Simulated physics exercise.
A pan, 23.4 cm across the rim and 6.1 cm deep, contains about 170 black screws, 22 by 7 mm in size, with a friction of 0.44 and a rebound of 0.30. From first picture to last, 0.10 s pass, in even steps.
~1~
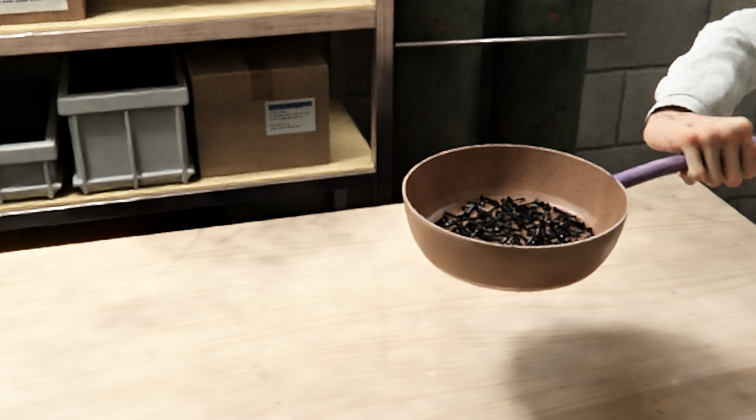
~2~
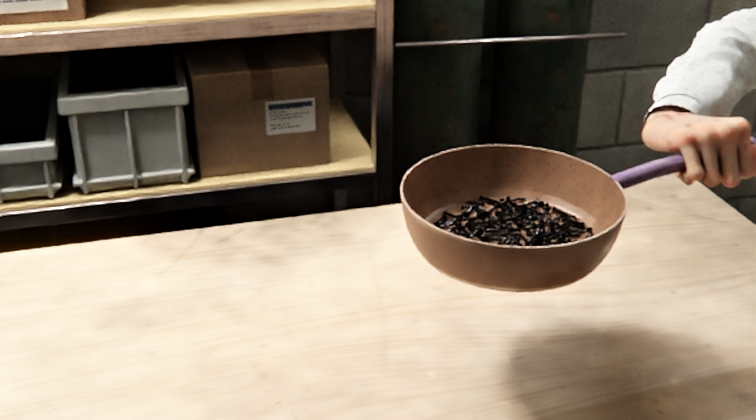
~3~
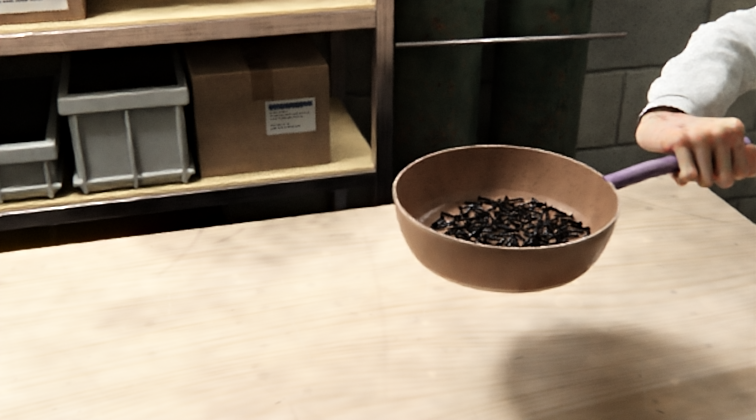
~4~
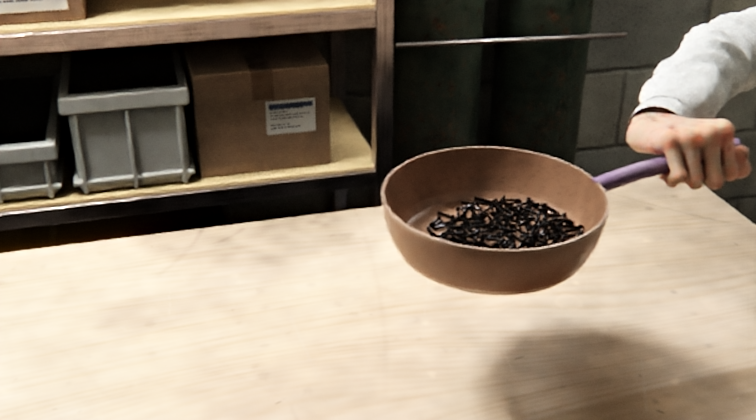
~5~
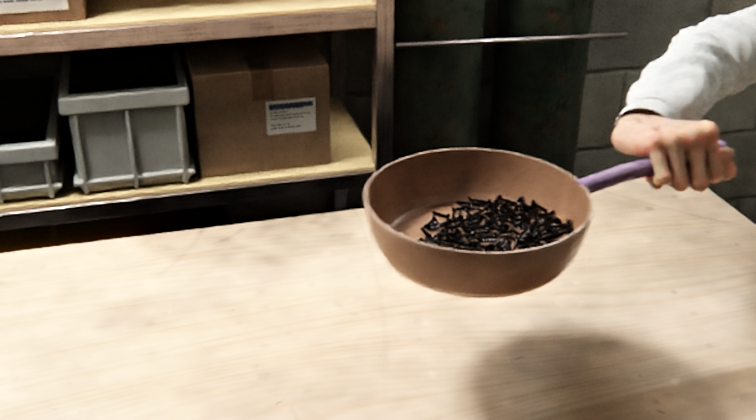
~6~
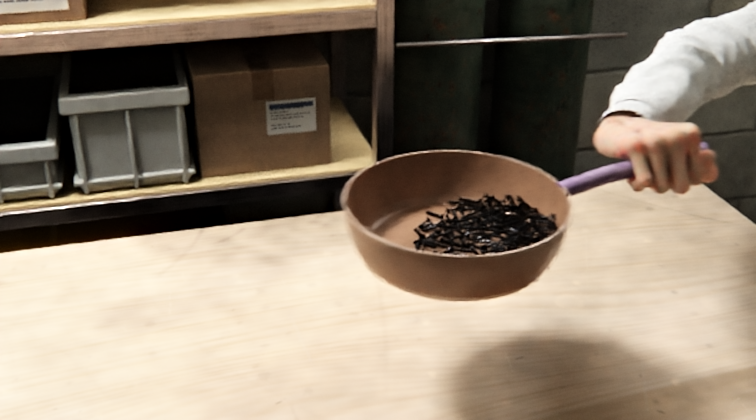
Above a pale wooden table near some storage shelves, a hand held a brown pan of small black screws by its purple handle and moved it a short way left, keeping it level.
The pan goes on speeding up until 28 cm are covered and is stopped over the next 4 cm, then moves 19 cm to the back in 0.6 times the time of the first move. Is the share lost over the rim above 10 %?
Lost: Above.
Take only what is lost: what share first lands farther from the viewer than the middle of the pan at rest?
Some 100 per cent.
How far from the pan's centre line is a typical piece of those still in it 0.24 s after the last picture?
Roughly 10.0 cm.
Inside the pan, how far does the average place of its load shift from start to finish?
Roughly 7.0 cm.
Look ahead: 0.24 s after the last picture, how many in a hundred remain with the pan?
Roughly 95 per cent.
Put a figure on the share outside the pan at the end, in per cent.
Roughly 35 per cent.
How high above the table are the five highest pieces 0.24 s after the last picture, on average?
Some 27 cm.
Then, 0.13 s after the last picture, tilt 0 degrees; pan 100 %; middle of all pieces near (290, 255).
Then, 0.24 s after the last picture, tilt 0 degrees; pan 95 %, in the air 5 %; middle of all pieces near (133, 206).
Then, 0.34 s after the last picture, tilt 0 degrees; pan 75 %, in the air 25 %; middle of all pieces near (148, 129).
Then, 0.44 s after the last picture, tilt 0 degrees; pan 65 %, in the air 35 %; middle of all pieces near (168, 124).
In the end, fallen behind where it stops 35 %, pan 65 %.
